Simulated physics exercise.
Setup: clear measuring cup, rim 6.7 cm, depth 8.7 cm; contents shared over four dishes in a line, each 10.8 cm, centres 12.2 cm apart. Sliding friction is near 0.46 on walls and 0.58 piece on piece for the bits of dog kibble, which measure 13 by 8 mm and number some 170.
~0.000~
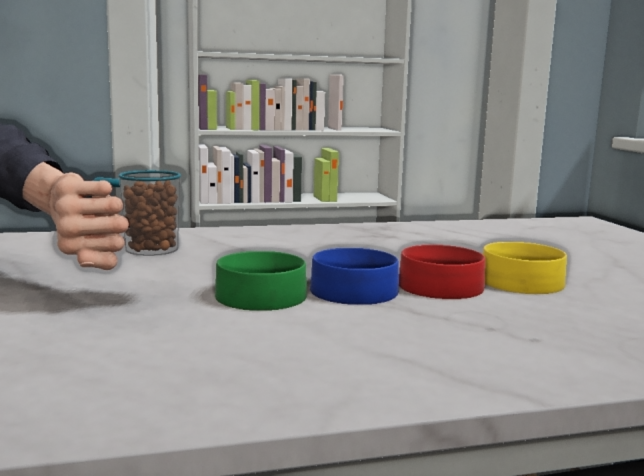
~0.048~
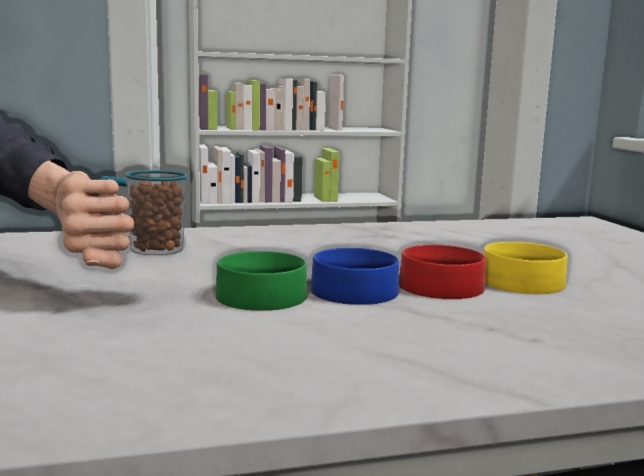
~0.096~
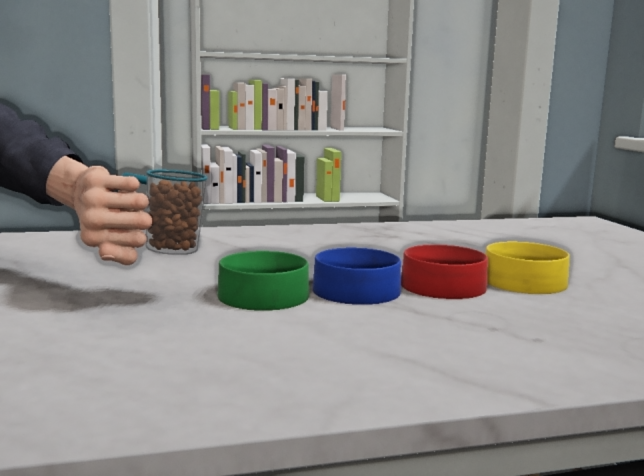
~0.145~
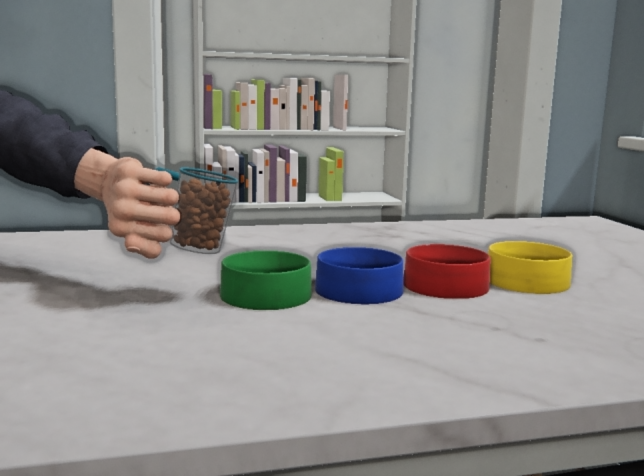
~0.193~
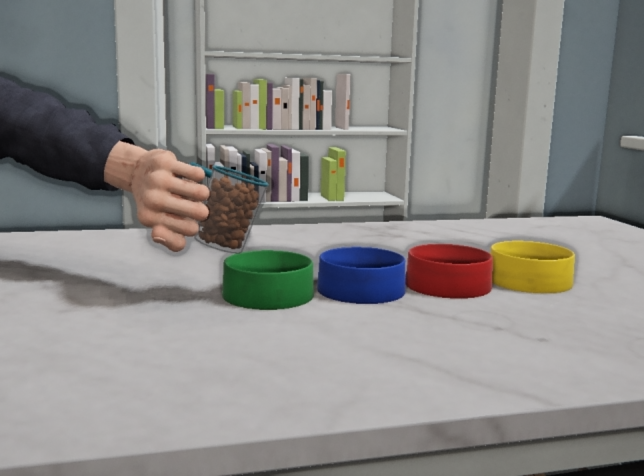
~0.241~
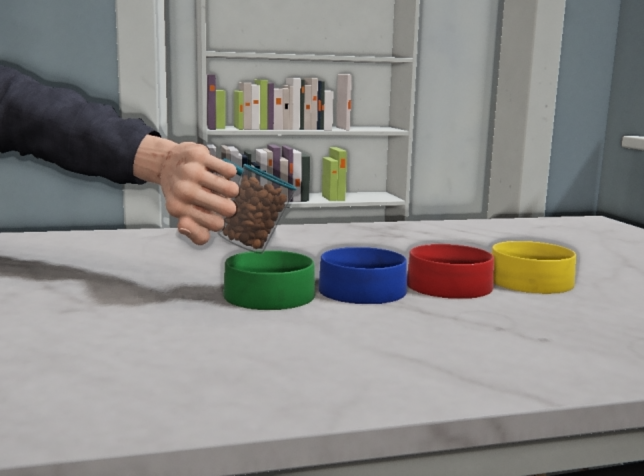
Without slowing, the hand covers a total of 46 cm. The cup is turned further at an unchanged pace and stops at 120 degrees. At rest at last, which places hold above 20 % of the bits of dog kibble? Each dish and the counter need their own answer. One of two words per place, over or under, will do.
Red - under, blue - under, green - under, yellow - over, counter - under.
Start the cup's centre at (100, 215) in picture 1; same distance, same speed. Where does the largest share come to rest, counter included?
Top spot: Yellow.
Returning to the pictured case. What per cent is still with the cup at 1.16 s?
5 per cent.
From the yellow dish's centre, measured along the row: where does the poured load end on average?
Some 3 cm in the +x direction.
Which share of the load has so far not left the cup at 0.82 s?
It comes to about 85 percent.
Then, at 0.59 s, tilt 71 degrees; cup holds 100 %.
Then, at 0.82 s, tilt 102 degrees; cup holds 85 %, yellow 10 %.
After 1.16 s, tilt 120 degrees; cup holds 5 %, yellow 85 %.
By 1.7 s all is still; red 0 %, blue 0 %, green 0 %, yellow 90 %, counter 10 %.
